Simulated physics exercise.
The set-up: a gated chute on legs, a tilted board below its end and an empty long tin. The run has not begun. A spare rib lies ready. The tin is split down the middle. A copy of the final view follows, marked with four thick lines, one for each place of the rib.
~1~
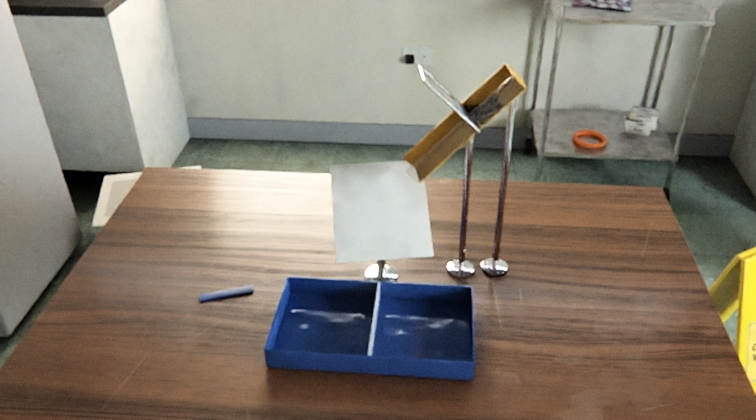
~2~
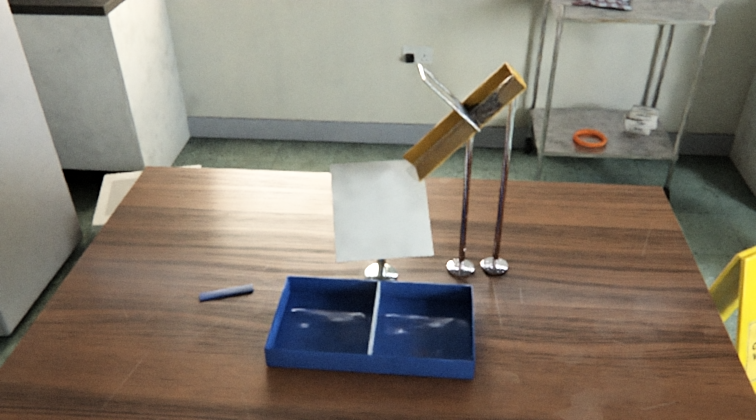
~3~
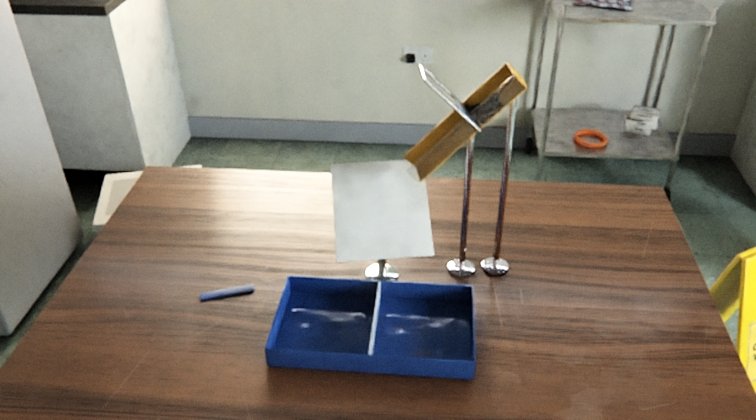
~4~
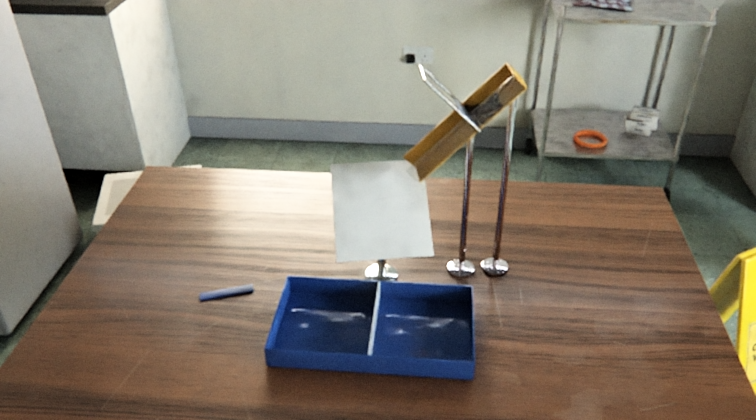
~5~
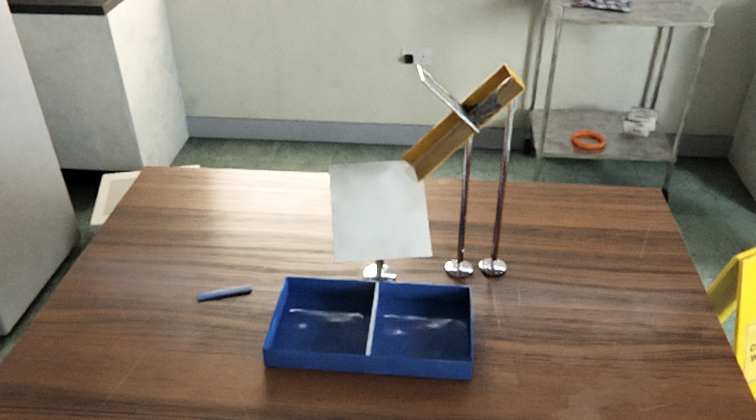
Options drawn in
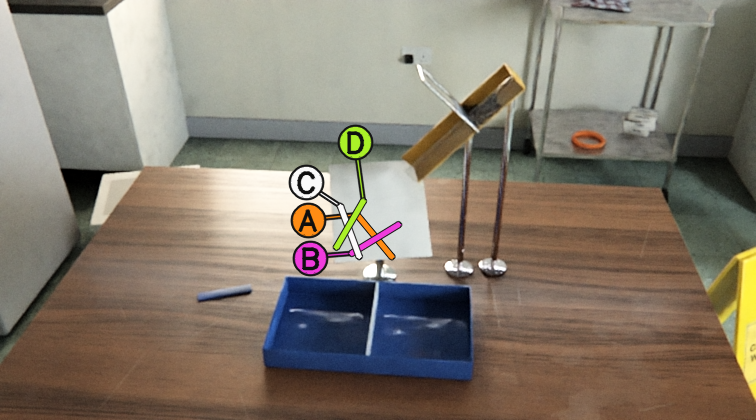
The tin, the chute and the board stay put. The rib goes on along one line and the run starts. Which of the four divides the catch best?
C beats the others.
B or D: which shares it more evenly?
Here it is line D.
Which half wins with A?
Right.
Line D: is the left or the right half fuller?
Left.
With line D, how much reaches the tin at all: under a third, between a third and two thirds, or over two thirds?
Over two thirds.
On the marked copy, line A from (356, 214) to (391, 256); line B from (398, 224) to (351, 253); line C from (340, 206) to (359, 256); line D from (363, 200) to (336, 247).
Choosing A, of what is caught, a small part in the left half, nearly all in the right.
Choosing B, of what is caught, nearly all in the left half, a stray few in the right.
Choosing C, of what is caught, about half in the left half, about half in the right.
Choosing D, of what is caught, most in the left half, about a quarter in the right.
